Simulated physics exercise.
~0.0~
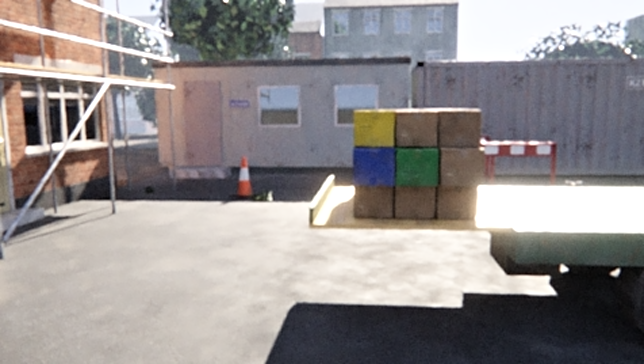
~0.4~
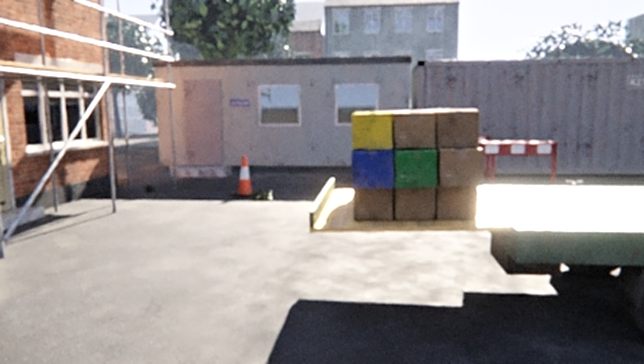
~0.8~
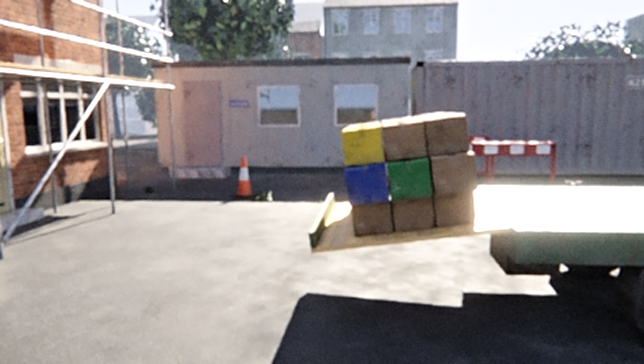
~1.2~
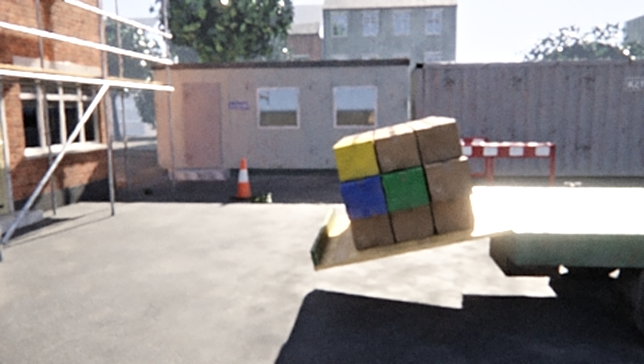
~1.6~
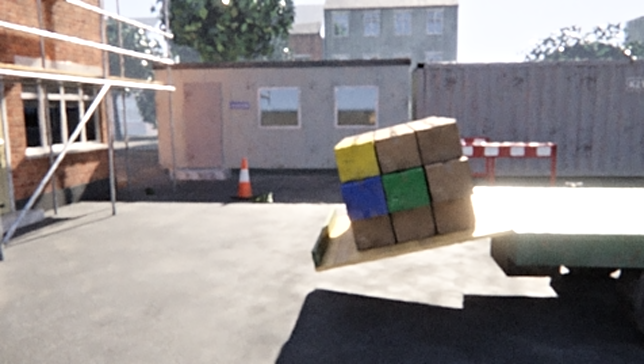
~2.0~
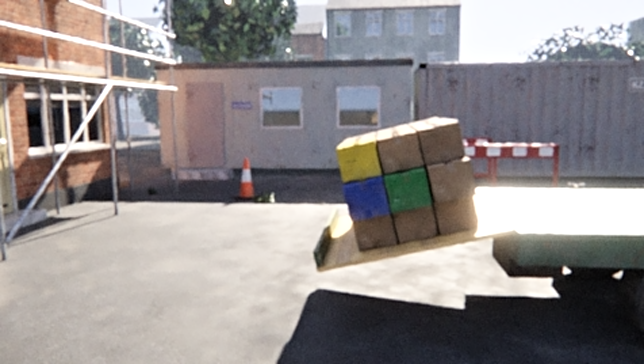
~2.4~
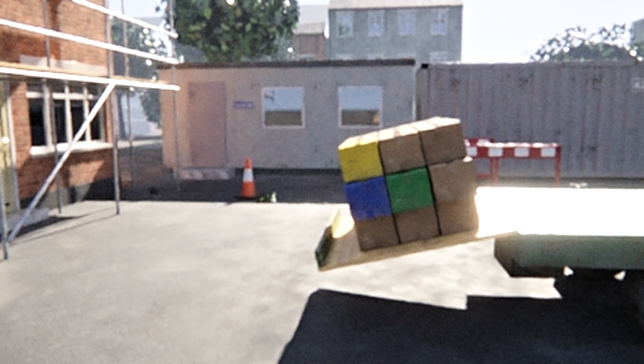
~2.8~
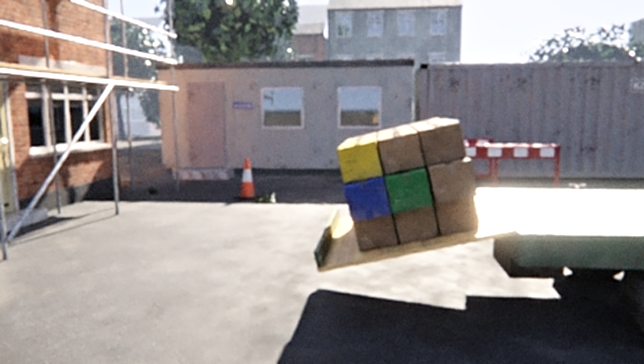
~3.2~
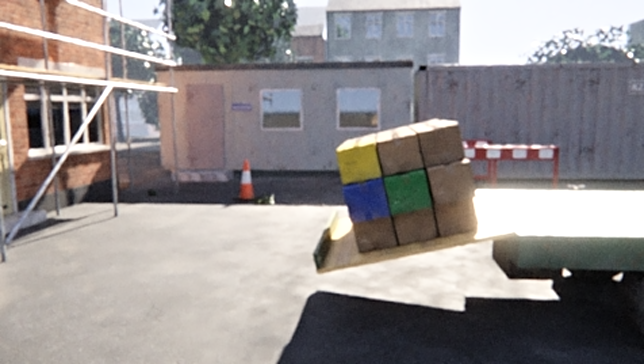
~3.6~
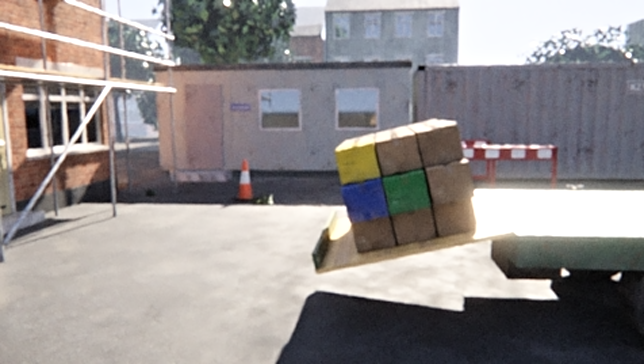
We see a block of stacked cartons, some yellow, blue and green, on a flap at the back of a flat-bed in a yard. The flap's left edge sinks, tilting the stack leftward, then stops, and the cartons stay together on the slope.
